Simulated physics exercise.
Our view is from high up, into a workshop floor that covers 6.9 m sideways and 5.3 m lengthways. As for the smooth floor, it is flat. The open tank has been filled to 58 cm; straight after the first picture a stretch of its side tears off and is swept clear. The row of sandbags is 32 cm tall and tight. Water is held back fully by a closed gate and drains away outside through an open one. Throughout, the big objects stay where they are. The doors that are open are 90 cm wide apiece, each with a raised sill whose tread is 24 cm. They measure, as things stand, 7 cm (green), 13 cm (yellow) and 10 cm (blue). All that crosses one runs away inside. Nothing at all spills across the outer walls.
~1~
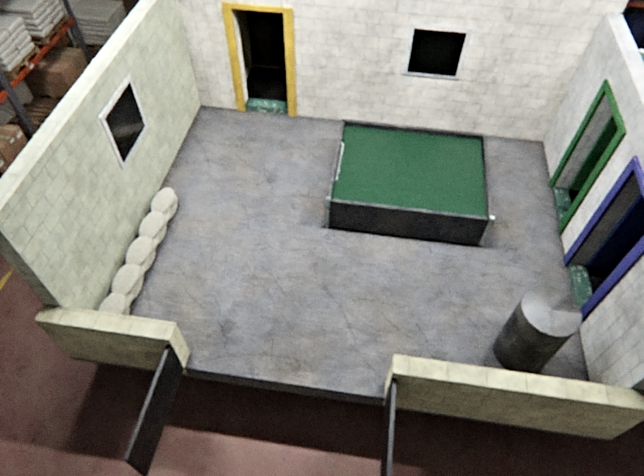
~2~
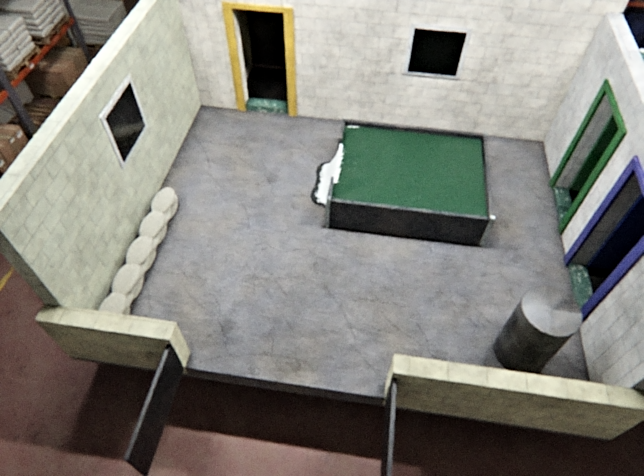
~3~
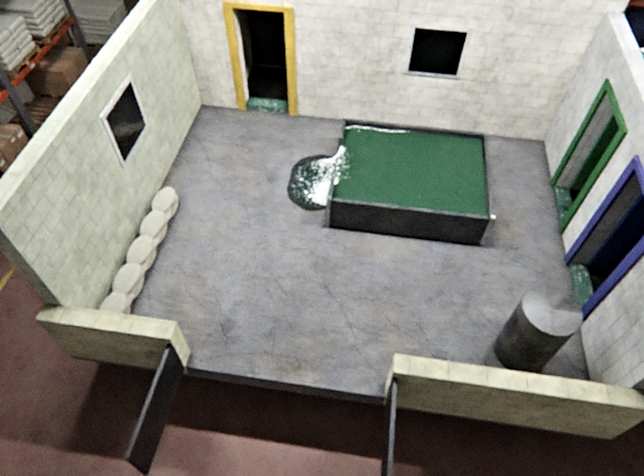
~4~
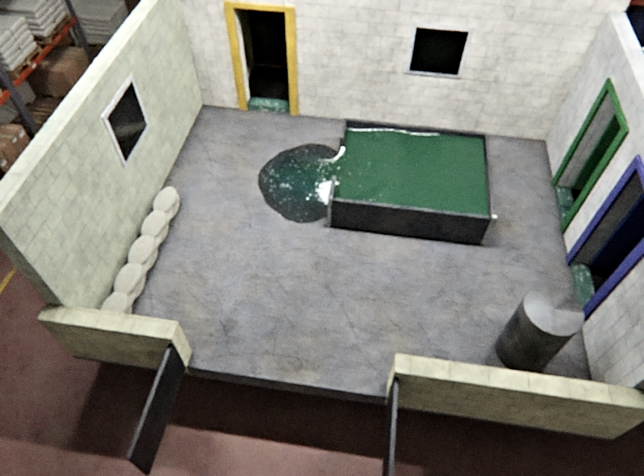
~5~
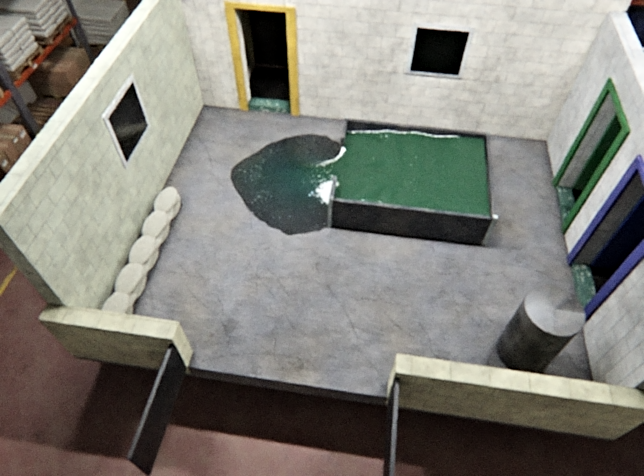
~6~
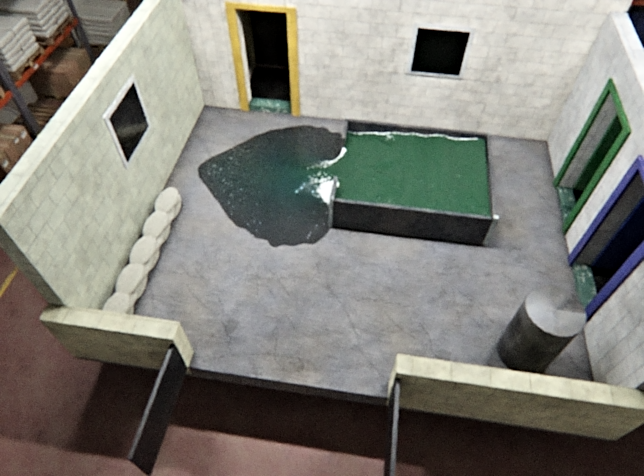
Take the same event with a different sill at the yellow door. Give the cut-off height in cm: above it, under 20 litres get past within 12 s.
The cut-off is roughly 12.5 cm.
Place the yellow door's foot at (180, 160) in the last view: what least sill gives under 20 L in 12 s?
20 cm.
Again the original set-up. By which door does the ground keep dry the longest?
The blue one.
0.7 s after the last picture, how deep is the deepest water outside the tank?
34 cm.
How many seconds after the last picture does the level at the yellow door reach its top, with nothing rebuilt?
Crest at t of about 2.8 s.
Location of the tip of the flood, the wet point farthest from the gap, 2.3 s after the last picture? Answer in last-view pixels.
At about (92, 335).
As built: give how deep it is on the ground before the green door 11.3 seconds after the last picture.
It works out to about 6.0 centimetres deep.
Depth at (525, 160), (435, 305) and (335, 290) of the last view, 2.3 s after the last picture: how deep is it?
Close to 0, 0 and 0 cm deep.
Then, 0.7 s after the last picture water covers 30 % of the floor, deepest (34 cm) near (330, 185); 3 cm at the yellow door, 0 litres in over its 13 cm sill.
Then, 2.3 s after the last picture water covers 35 % of the floor, deepest (28 cm) near (181, 154); 15 cm at the yellow door, 1 litre in over its 13 cm sill.
Then, 11.3 s after the last picture water covers 95 % of the floor, deepest (11 cm) near (527, 141); 7 cm at the yellow door, 16 litres in over its 13 cm sill.
At the yellow door as built, the water peaked near 17 cm, 2.9 s after the last picture.
With a sill of 11 cm, 36 litres would have come in within the 12 s; with 14.5 cm, 8 litres. So under 20 litres takes about 12.5 cm.
